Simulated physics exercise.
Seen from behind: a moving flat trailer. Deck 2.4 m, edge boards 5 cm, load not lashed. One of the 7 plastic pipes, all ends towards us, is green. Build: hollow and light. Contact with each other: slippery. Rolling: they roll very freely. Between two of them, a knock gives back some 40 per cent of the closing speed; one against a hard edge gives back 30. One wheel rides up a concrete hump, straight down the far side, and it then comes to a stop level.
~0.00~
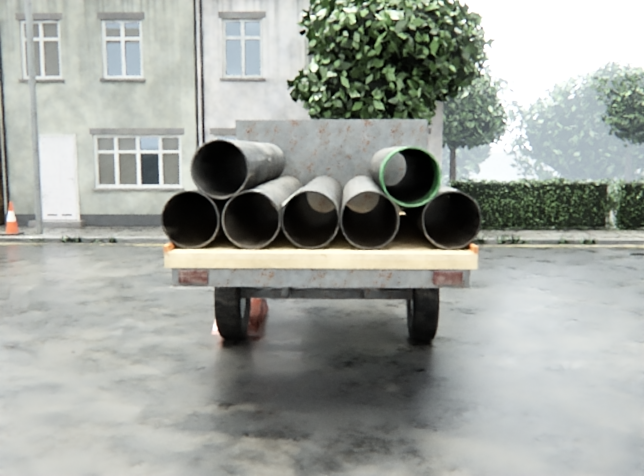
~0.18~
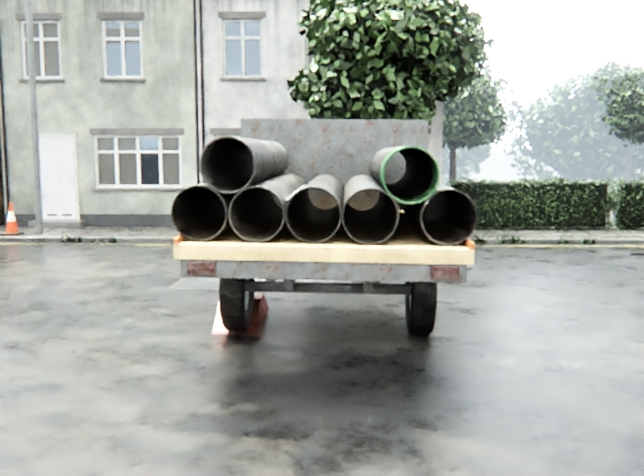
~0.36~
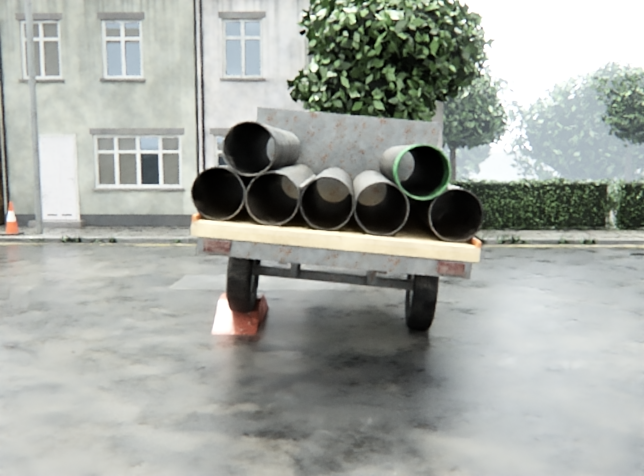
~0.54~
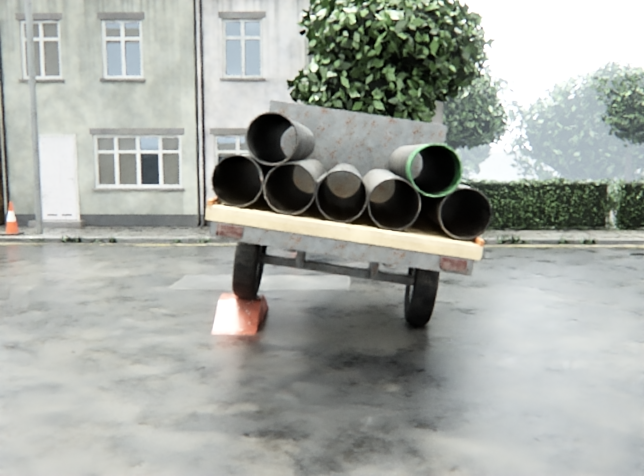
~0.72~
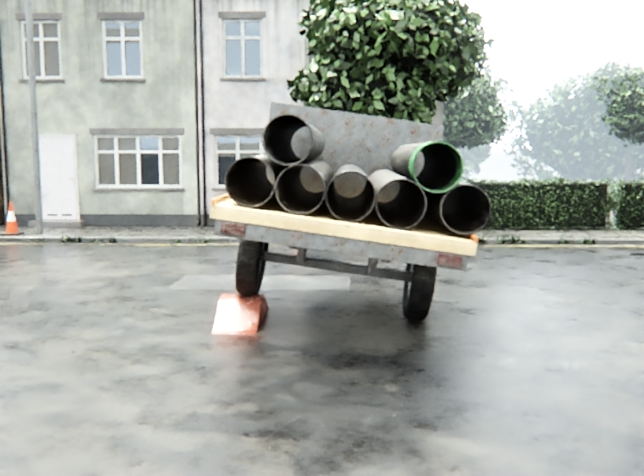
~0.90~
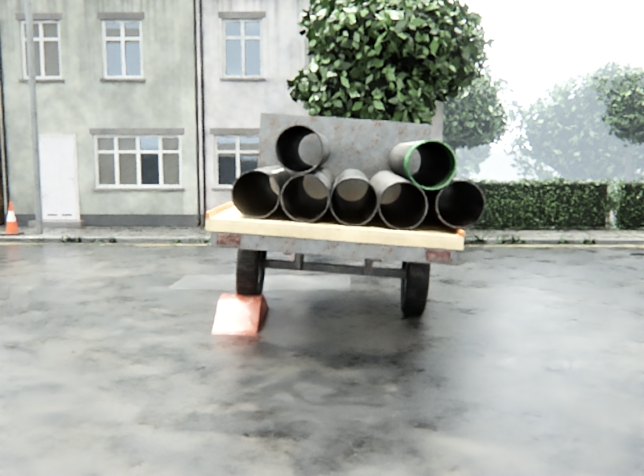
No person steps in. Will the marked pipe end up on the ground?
In the end the green one is lost over the side.
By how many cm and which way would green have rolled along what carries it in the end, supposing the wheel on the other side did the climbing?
It would finish around 25 centimetres left of its start.
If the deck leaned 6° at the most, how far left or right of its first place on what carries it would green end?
Leftwards, around 0 cm.
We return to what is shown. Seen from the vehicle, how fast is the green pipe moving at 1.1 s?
Near 0.3 m/s at that time.
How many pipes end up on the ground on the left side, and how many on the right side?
Left side: 0; right side: 2.
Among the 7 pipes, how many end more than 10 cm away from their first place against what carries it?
7.
Then, 1.1 s in, green is up on others, 20 cm from the right edge, rolling right; 1 off so far.
Then, 1.4 s in, green is up on others, 5 cm from the right edge, rolling right; 1 off so far.
Then, 1.6 s in, green is dropping off the right side; 2 off so far.
In the end (3.8 s), green is on the ground to the right; 2 off so far.
